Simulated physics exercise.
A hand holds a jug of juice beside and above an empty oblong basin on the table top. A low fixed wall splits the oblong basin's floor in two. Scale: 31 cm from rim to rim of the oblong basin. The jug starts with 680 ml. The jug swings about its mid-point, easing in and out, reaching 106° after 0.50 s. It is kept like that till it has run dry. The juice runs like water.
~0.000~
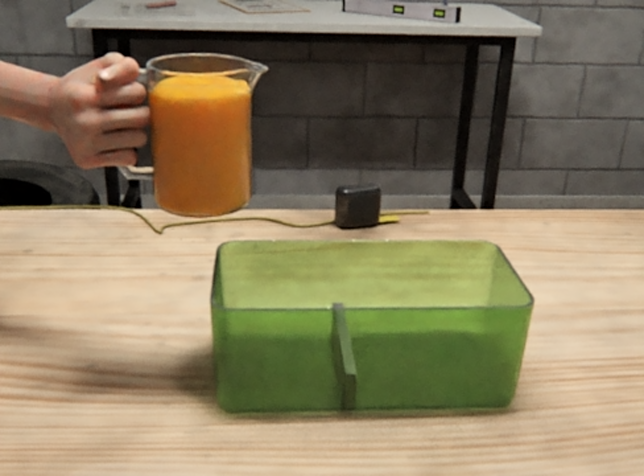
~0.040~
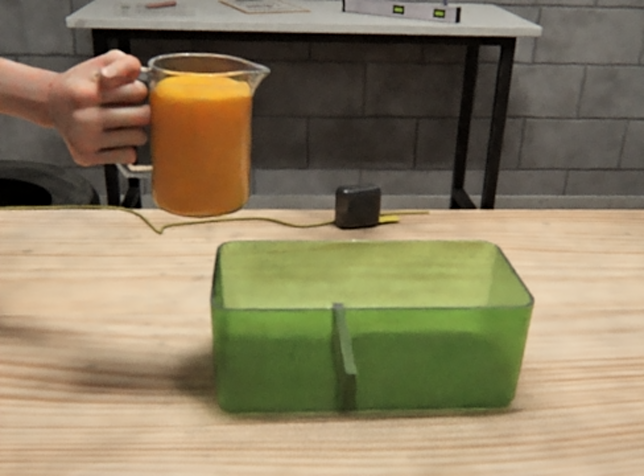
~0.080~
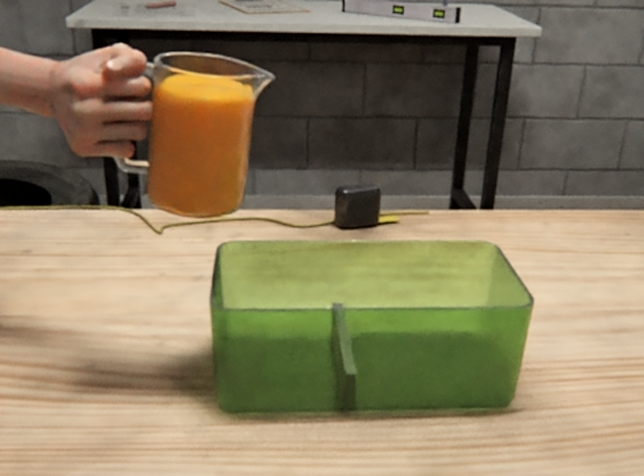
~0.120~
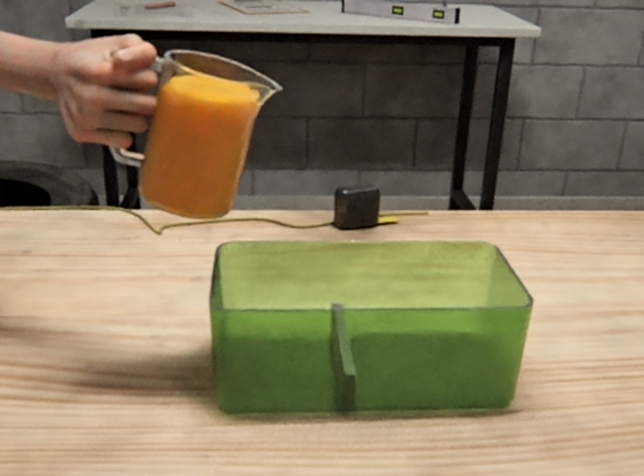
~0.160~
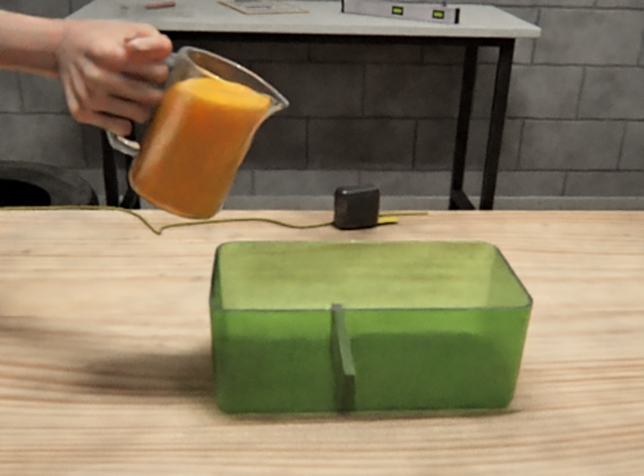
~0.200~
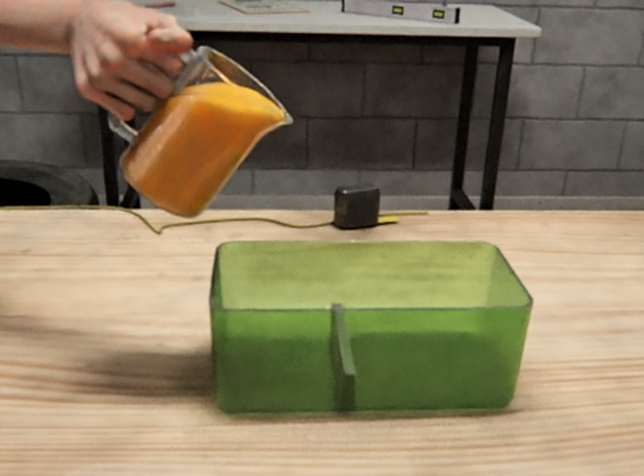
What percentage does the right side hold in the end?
Roughly 49 per cent is past the wall.
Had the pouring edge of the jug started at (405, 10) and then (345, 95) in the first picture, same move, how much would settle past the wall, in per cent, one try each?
In turn about 65 and 95 per cent.
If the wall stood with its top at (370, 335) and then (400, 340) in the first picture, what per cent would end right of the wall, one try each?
In turn about 5 and 10 per cent.
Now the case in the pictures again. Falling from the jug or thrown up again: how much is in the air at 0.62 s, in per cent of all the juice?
About 20 per cent.
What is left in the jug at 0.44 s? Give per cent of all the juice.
About 62 per cent.
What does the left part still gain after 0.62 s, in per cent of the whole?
Some 18 per cent.
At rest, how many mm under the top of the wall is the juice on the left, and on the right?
Some 24 mm on the left and 30 mm on the right.
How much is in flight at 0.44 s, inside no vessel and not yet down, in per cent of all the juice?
Near 24 in a hundred.
By 0.44 s the tilt is 102° and 62 per cent is still to pour, 4 is left of the wall and 9 right of it.
By 0.62 s the tilt is 106° and 22 per cent is still to pour, 33 is left of the wall and 25 right of it.
By 0.80 s the tilt is 106° and 5 per cent is still to pour, 41 is left of the wall and 48 right of it.
By 1.00 s the tilt is 106° and 1 per cent is still to pour, 49 is left of the wall and 48 right of it.
At rest 50 per cent lies left of the wall, 49 right of it and 1 outside.
